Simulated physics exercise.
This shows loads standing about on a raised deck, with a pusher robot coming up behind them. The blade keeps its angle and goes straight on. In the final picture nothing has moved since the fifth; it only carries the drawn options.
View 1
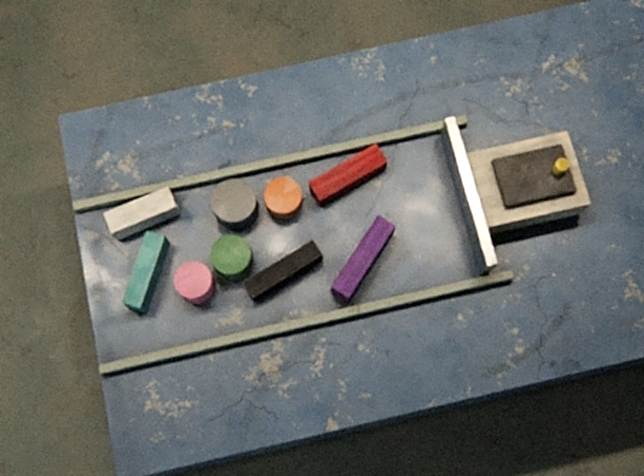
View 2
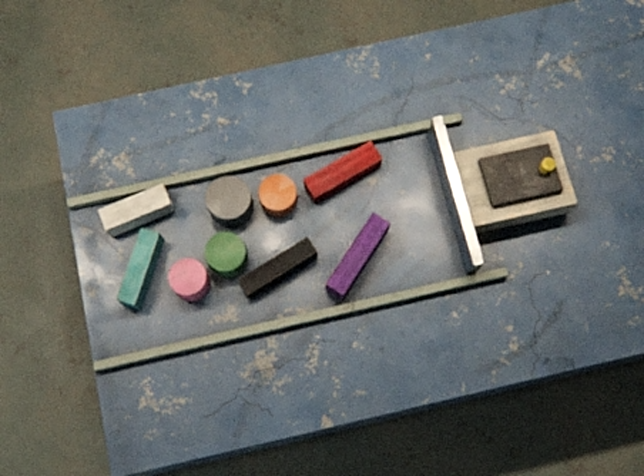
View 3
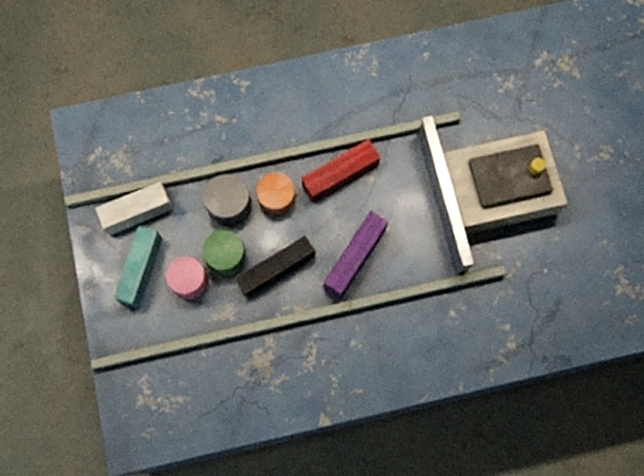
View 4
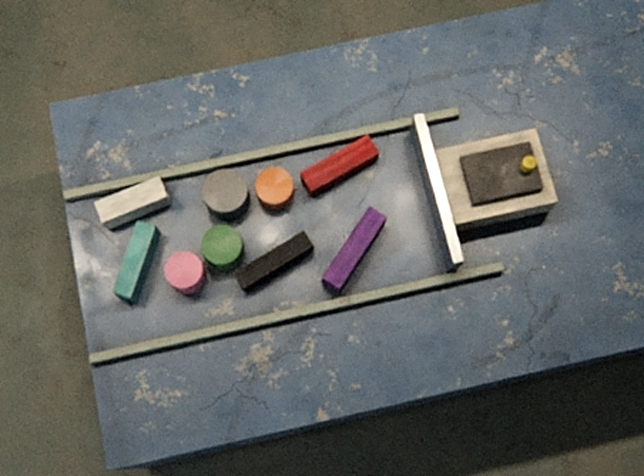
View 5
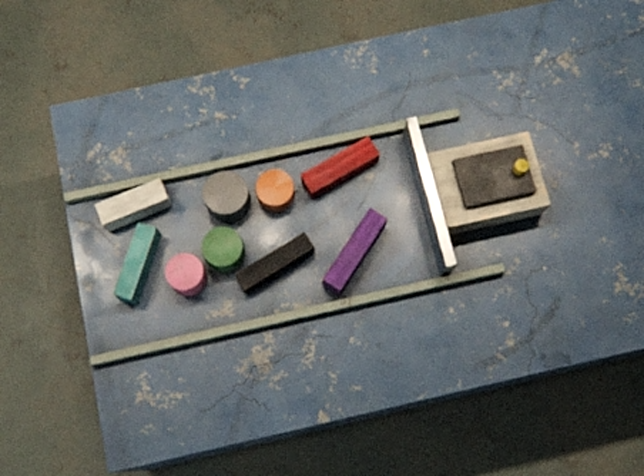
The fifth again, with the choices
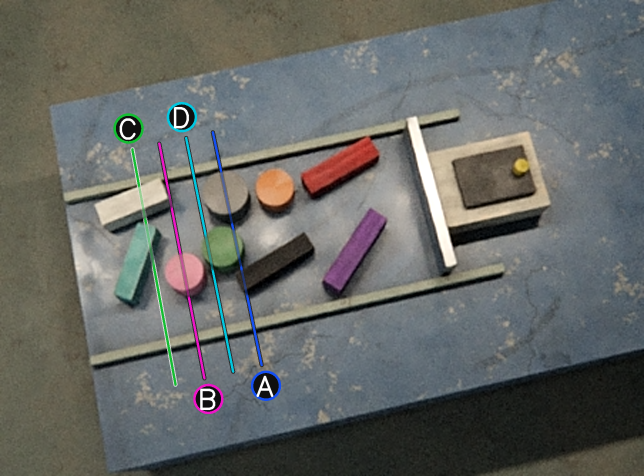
On a raised blue deck, a pusher robot edging slowly left toward coloured blocks and discs standing still between two rails.
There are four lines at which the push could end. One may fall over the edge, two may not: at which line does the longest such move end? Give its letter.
It should halt at B.
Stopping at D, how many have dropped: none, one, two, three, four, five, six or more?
In all, none.
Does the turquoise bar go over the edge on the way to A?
By then, no.
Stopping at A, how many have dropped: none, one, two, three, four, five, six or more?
The count is none.
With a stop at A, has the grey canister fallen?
By then, no.
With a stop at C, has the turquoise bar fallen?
Yes.
On the marked copy, A at (236, 245); B at (181, 257); C at (153, 263); D at (209, 251).
Following B. Soon after the start, robot (400, 197); grey canister (194, 206); red stick (283, 177).
Later, robot (310, 216); turquoise bar (134, 265); white bar (125, 202).
In the end, robot (238, 232); turquoise bar over the edge; pink canister (92, 316); one fallen.
As for the rest, A is within the limit but short; C drops two; D is within the limit but short.
